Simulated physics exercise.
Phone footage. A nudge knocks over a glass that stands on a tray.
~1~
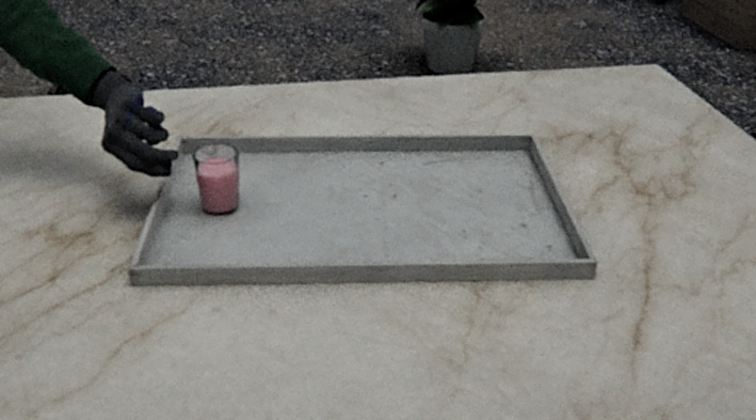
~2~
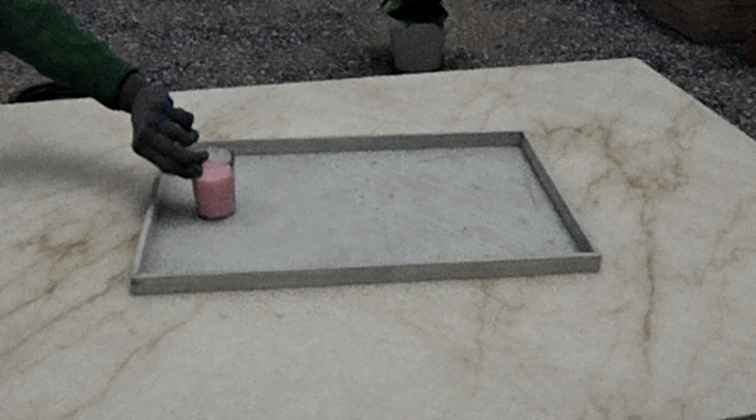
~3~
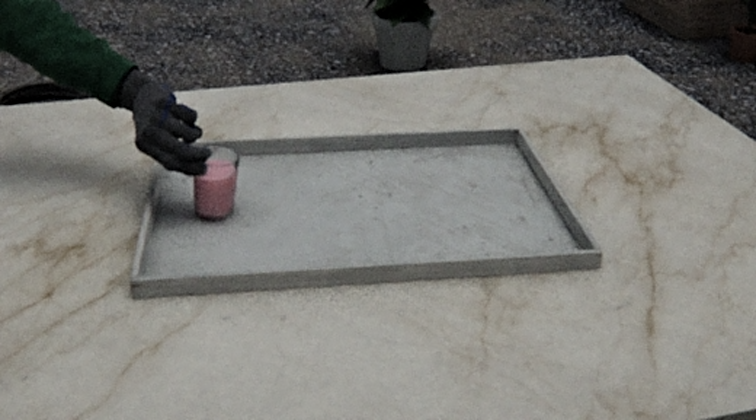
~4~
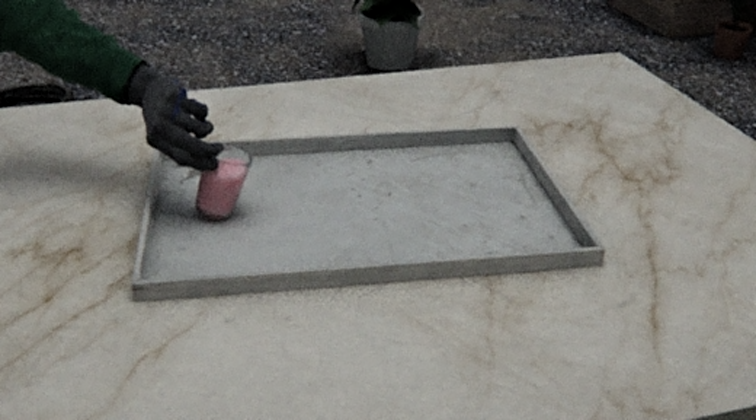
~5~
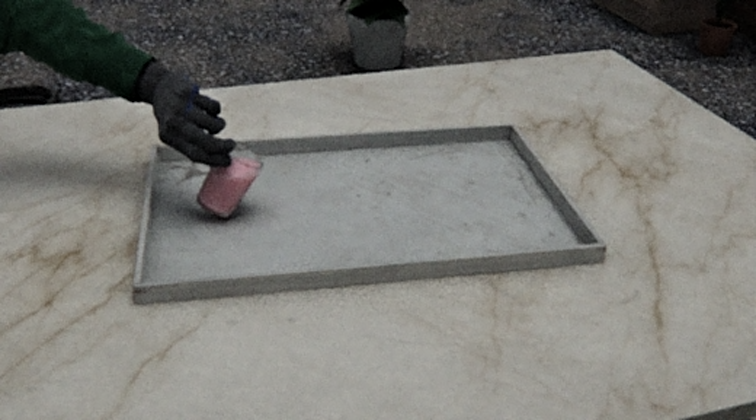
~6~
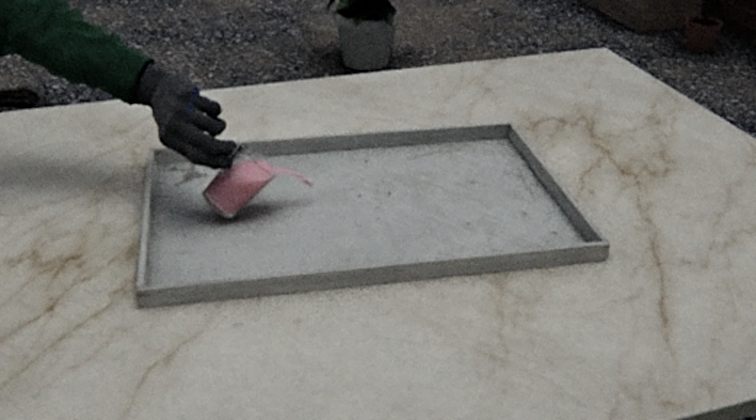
On a marble-patterned outdoor table, a gloved hand nudging a glass of pink liquid on a grey tray, tilting it rightward.
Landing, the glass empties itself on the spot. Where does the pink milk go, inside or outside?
The tray keeps it.
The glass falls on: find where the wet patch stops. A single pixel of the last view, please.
Leading edge close to (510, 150).
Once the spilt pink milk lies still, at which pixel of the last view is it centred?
Its centre ends up near (444, 183) in the last picture.
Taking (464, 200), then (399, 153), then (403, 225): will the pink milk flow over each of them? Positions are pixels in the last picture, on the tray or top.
The first spot ends up inside the spill, the second inside the spill, and the third inside the spill.
Next, the glass lies in the tray; the puddle covers about as much as a plate; the top is dry.
After that, the puddle covers about as much as a tray; the top is dry.
Finally, the puddle covers about as much as a tray; the top is dry.
